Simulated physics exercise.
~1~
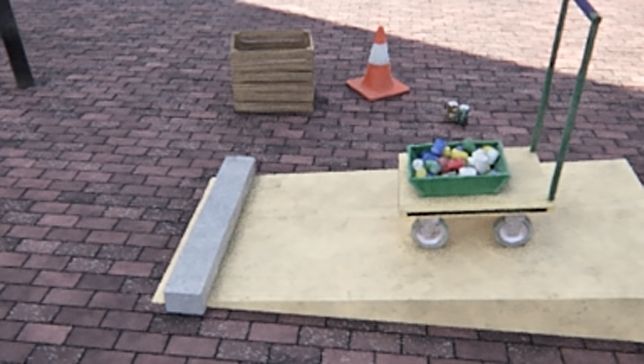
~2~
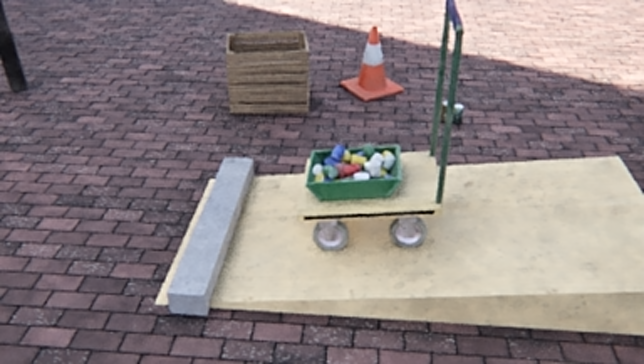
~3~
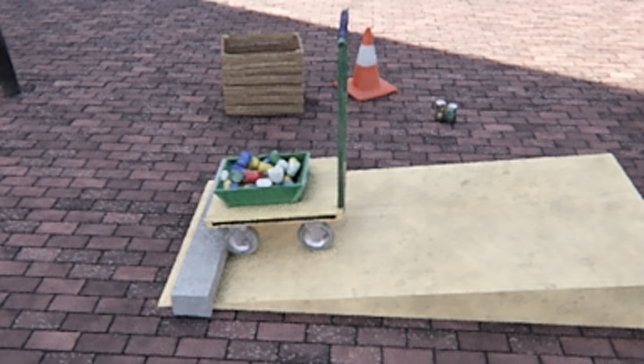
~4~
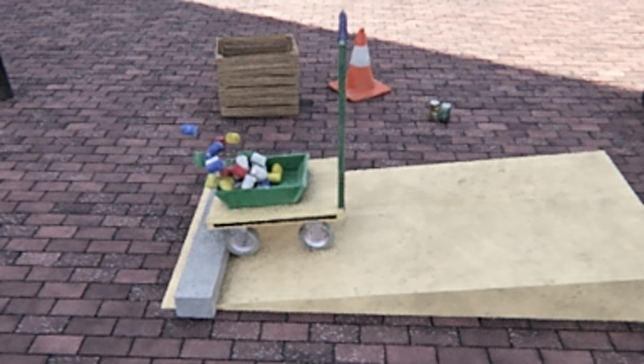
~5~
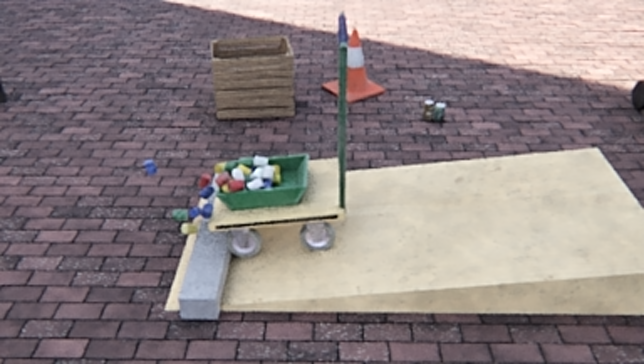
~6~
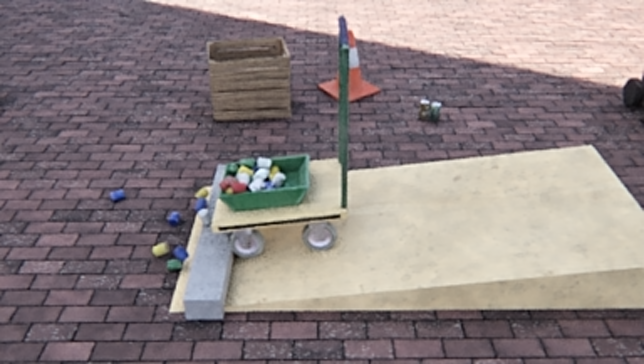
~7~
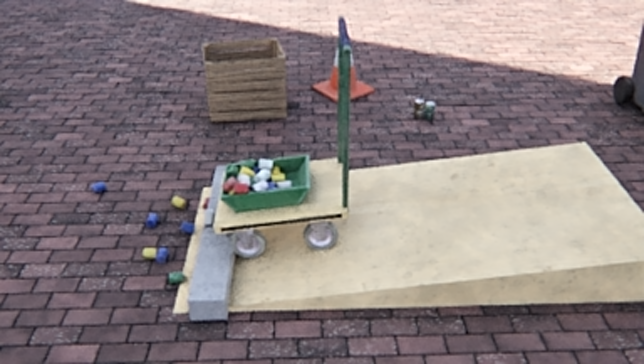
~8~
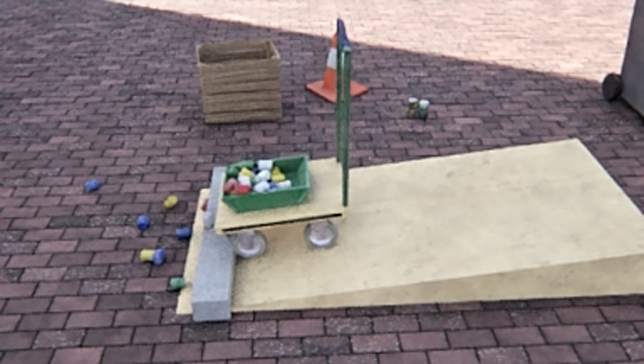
At first, a trolley with a green upright handle carries a green box of small colourful jars leftward down a pale, gentle ramp on brick paving. A wooden crate and an orange and white cone stand behind it. The trolley reaches the grey beam across the foot of the ramp and stops dead, while the jars surge toward the left end of the box. Several spill over that end, tumble past the beam and drop onto the bricks. They scatter and come to rest at left, while the box stays on the halted trolley, still holding most of its jars.
